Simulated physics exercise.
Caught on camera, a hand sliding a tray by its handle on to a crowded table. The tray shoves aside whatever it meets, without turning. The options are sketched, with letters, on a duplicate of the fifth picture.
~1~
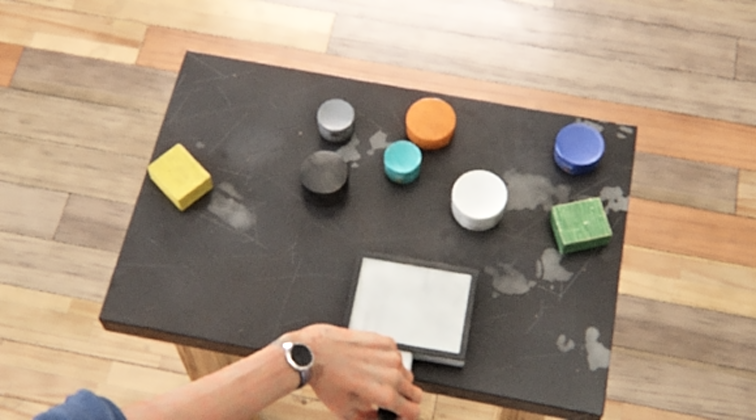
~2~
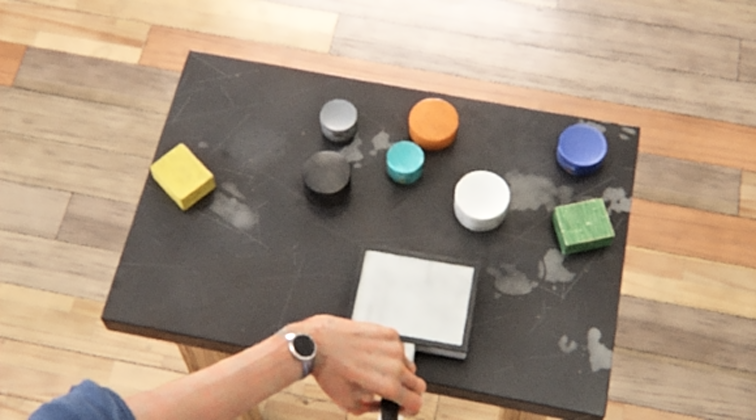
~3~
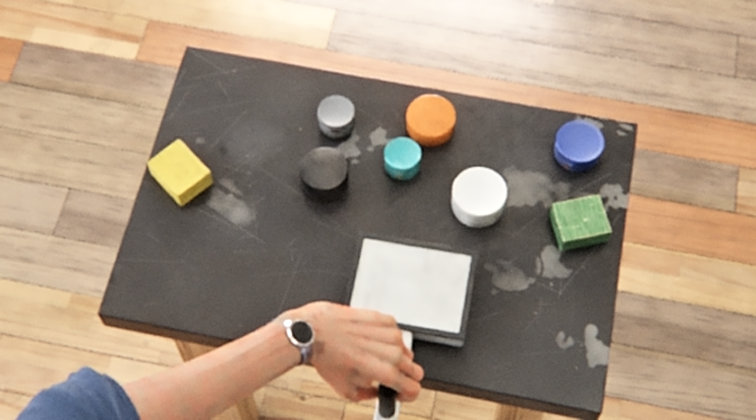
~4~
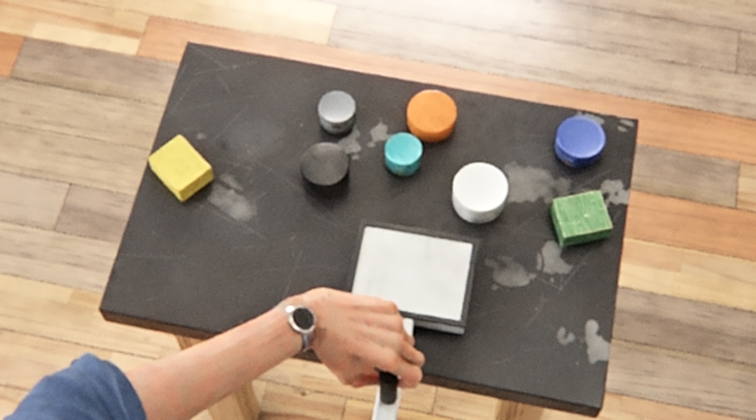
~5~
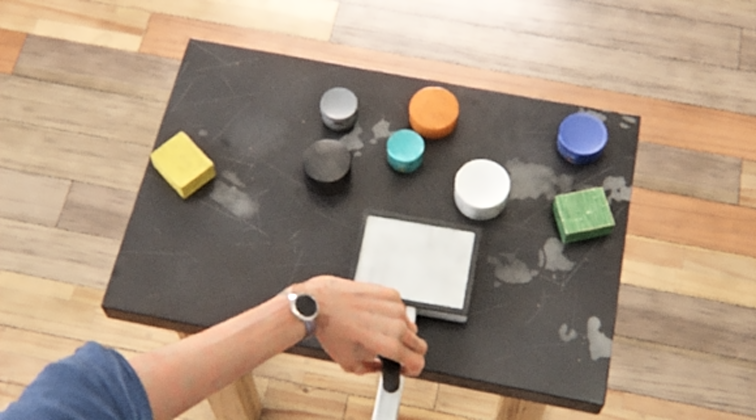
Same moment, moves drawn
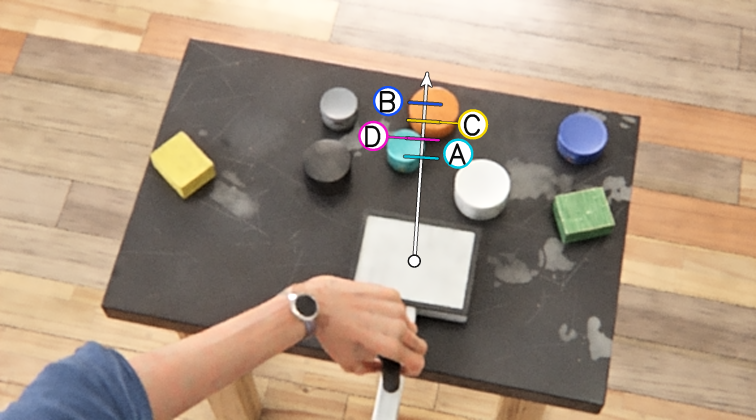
We see a dark tabletop with round tubs and yellow and green blocks, where a hand wearing a watch grips a tray's handle and slowly pushes the tray a short way up from the near edge, without turning it.
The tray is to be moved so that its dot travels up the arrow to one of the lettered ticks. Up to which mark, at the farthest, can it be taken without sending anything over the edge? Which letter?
D.
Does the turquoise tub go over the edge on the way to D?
No.
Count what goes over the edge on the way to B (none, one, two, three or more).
By then, three or more.
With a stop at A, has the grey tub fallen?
By then, no.
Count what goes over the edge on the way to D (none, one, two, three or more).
The count is none.
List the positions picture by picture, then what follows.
In the first picture, orange pot (430, 125); tray (410, 305); black tin (325, 179).
In the second picture, tray (412, 297); turquoise tub (405, 163).
In the third picture, tray (410, 285); blue jar (578, 146).
In the fourth picture, tray (412, 273); yellow block (181, 169).
In the fifth picture, tray (414, 261); black tin (328, 168); grey tub (339, 110); turquoise tub (406, 151).
On the marked copy, A at (422, 157); B at (425, 104); C at (424, 121); D at (423, 139); the arrow from (414, 261) to (427, 74); the white dot at (414, 261).
Taking D. A third of the way, tray (417, 220); white jar (485, 163); yellow block (183, 165).
Two thirds of the way, tray (420, 175); orange pot (441, 98); white jar (491, 122).
When it is over, tray (422, 144); white jar (499, 95); orange pot (444, 88); nothing has fallen.
As for the rest, A is safe but short; B drops the turquoise tub, white jar and orange pot; C drops the turquoise tub, white jar and orange pot.
